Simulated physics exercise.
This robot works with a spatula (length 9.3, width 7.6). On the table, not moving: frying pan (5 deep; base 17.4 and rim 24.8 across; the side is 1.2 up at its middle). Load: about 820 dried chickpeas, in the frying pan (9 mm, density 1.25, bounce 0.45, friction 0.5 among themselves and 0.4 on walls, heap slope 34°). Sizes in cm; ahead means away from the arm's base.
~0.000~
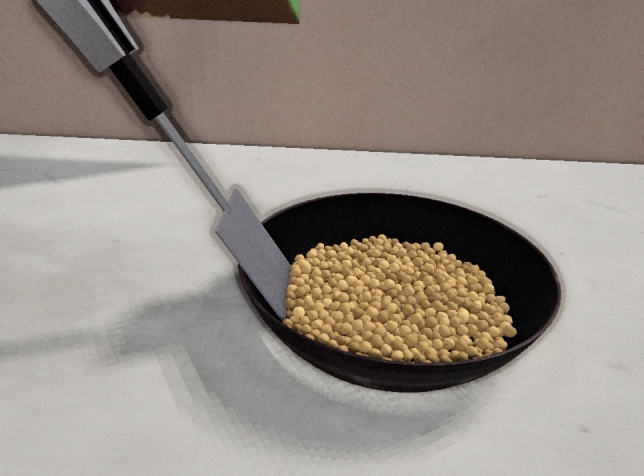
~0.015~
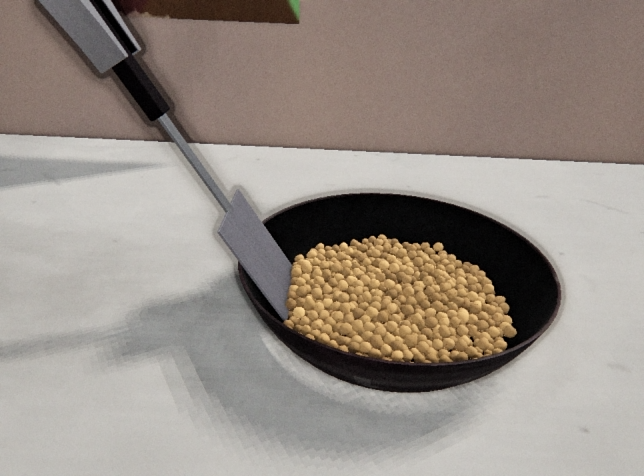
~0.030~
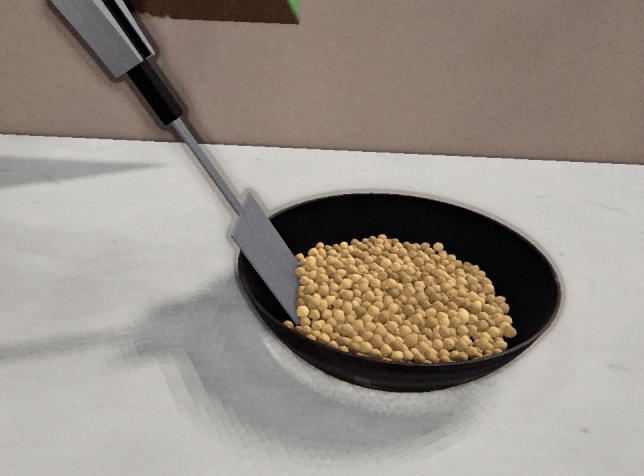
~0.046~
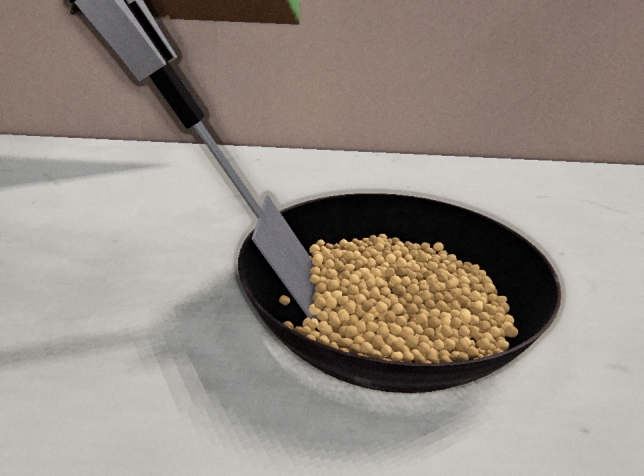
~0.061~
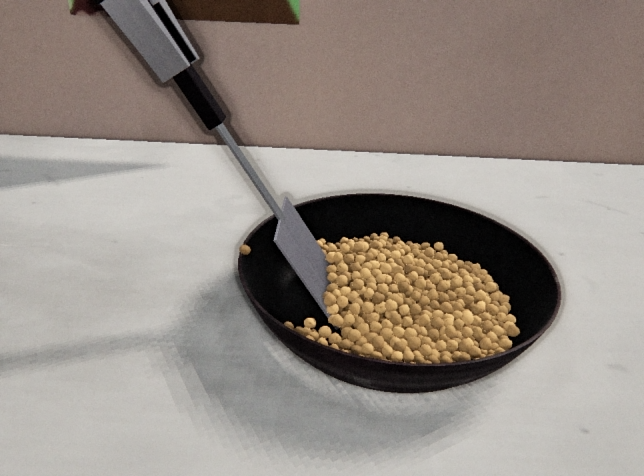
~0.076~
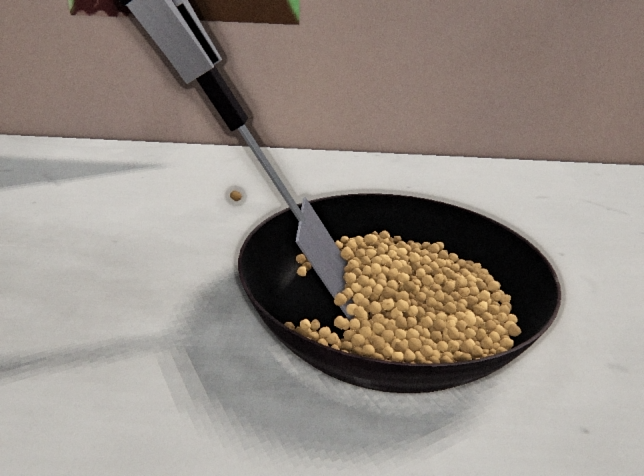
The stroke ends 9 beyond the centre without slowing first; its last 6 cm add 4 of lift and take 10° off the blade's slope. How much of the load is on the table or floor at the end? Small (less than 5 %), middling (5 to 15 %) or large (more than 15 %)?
On the table or floor the share is large, more than 15 %.
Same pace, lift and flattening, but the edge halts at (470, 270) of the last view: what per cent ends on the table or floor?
About 10 per cent.
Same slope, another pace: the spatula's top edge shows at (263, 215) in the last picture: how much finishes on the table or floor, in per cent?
About 10 per cent.
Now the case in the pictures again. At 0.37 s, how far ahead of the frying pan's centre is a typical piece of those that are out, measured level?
About 24 cm.
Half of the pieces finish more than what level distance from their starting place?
About 3 cm.
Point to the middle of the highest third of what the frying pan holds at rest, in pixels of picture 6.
Around (473, 284).
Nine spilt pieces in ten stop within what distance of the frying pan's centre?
Roughly 55 cm.
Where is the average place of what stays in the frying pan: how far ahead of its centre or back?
About 3.5 cm ahead.
After 0.11 s, sloping 58°, highest piece 20 above the table; 824 in the frying pan, 1 on the blade or in flight.
After 0.15 s, sloping 55°, highest piece 28 above the table; 824 in the frying pan, 1 on the blade or in flight.
After 0.37 s, sloping 48°, highest piece 47 above the table; 662 in the frying pan, 108 on the table or floor, 55 on the blade or in flight.
After 1.42 s, sloping 48°, highest piece 4 above the table; 662 in the frying pan, 163 on the table or floor.
At rest, 662 in the frying pan, 163 on the table or floor. That is 20 % on the table or floor.
